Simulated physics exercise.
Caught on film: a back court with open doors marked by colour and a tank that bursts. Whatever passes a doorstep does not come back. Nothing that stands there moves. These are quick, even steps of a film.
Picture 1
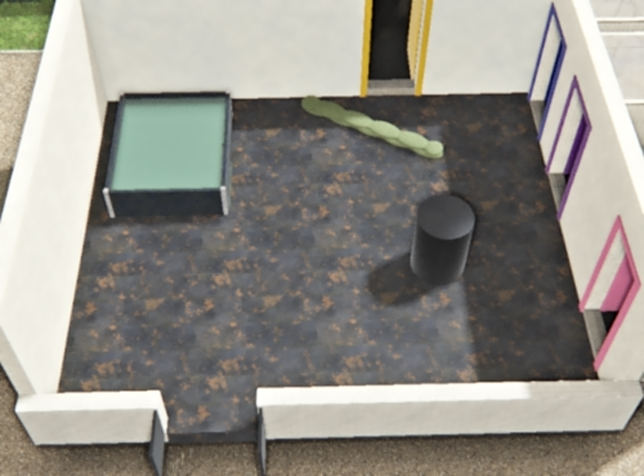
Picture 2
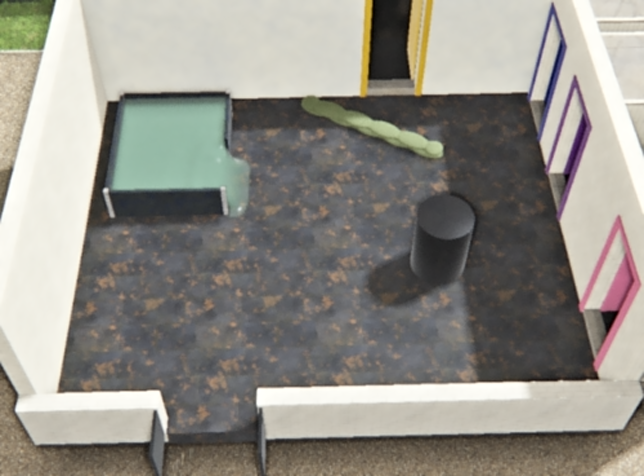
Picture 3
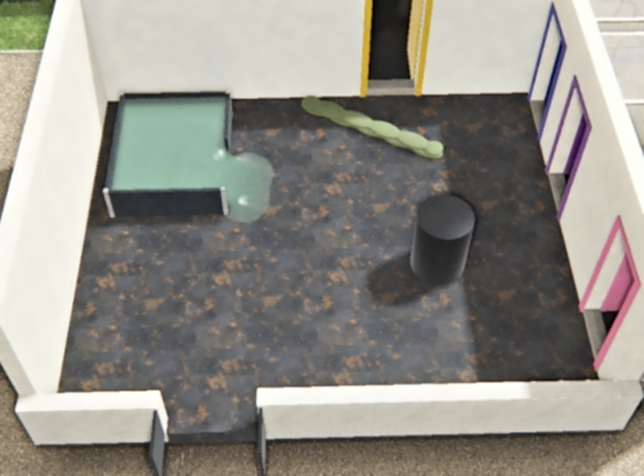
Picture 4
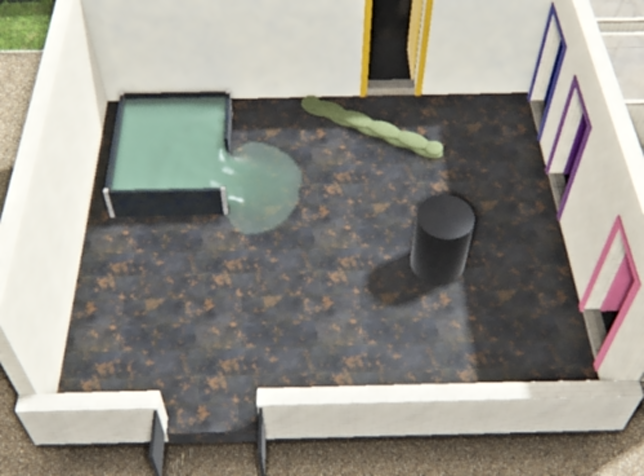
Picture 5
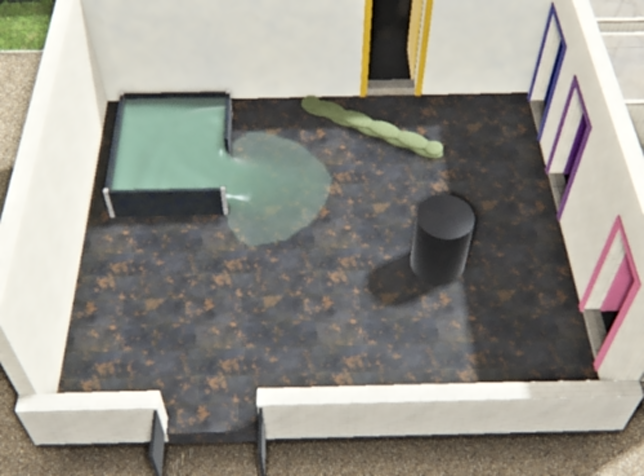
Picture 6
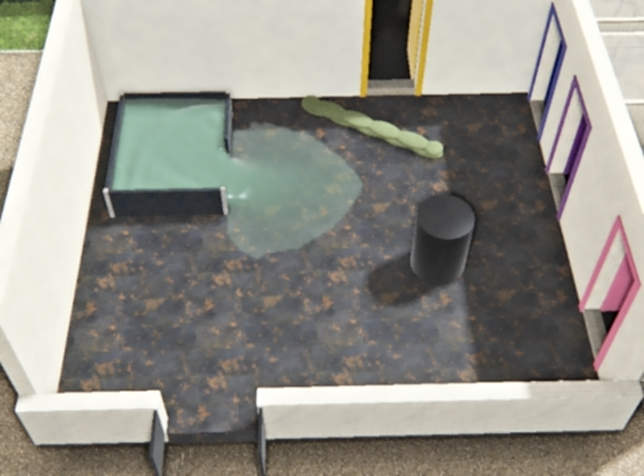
At first, green water sits still in a dark-edged tank at the back left of a walled room, with a twisted green barrier and a black cylinder to its right. Water then pours through a gap in the tank's right side and spreads rightward across the dark floor in a widening, thinning sheet.
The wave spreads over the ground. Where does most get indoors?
It is the purple one.
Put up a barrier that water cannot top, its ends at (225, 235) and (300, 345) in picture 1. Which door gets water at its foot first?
I say the purple-painted one.
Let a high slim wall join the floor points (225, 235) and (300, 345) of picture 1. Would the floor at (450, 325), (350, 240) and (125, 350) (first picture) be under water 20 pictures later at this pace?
In turn: Awash, awash, not flooded.
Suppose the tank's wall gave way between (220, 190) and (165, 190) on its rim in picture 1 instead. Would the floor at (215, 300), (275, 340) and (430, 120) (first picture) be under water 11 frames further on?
In turn: Under water, covered, dry.
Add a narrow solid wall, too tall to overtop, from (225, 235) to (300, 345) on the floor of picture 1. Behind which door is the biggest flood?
That is the purple door.
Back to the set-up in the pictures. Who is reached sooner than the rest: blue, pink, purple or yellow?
It is the door marked purple.
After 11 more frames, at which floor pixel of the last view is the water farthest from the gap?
Close to (548, 216).
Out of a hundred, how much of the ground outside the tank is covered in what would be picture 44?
Roughly 60 per cent.
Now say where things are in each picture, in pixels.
The first frame shows still water in the tank at (171, 143).
In the second frame, water pours out at (225, 179) and has run to (238, 212).
In the third frame, water pours out at (225, 180) and has run to (264, 163).
In the fourth frame, the front is at (296, 170), out from the gap at (225, 181).
In the fifth frame, water pours out at (225, 181) and has run to (324, 172).
In the sixth frame, water pours out at (225, 180) and has run to (356, 188).
A moment on, water covers 20 % of the floor; yellow door not reached, pink door not reached, purple door not reached, blue door not reached.
Next, water covers 35 % of the floor; yellow door not reached, pink door not reached, purple door wet at the sill, nothing in, blue door not reached.
Then, water covers 45 % of the floor; yellow door not reached, pink door wet at the sill, nothing in, purple door some in, blue door wet at the sill, nothing in.
Later, water covers 60 % of the floor; yellow door not reached, pink door wet at the sill, nothing in, purple door a lot in, blue door wet at the sill, nothing in.
In the end, water covers 80 % of the floor; yellow door wet at the sill, nothing in, pink door a trickle in, purple door a lot in, blue door wet at the sill, nothing in; the purple door has let in the most.
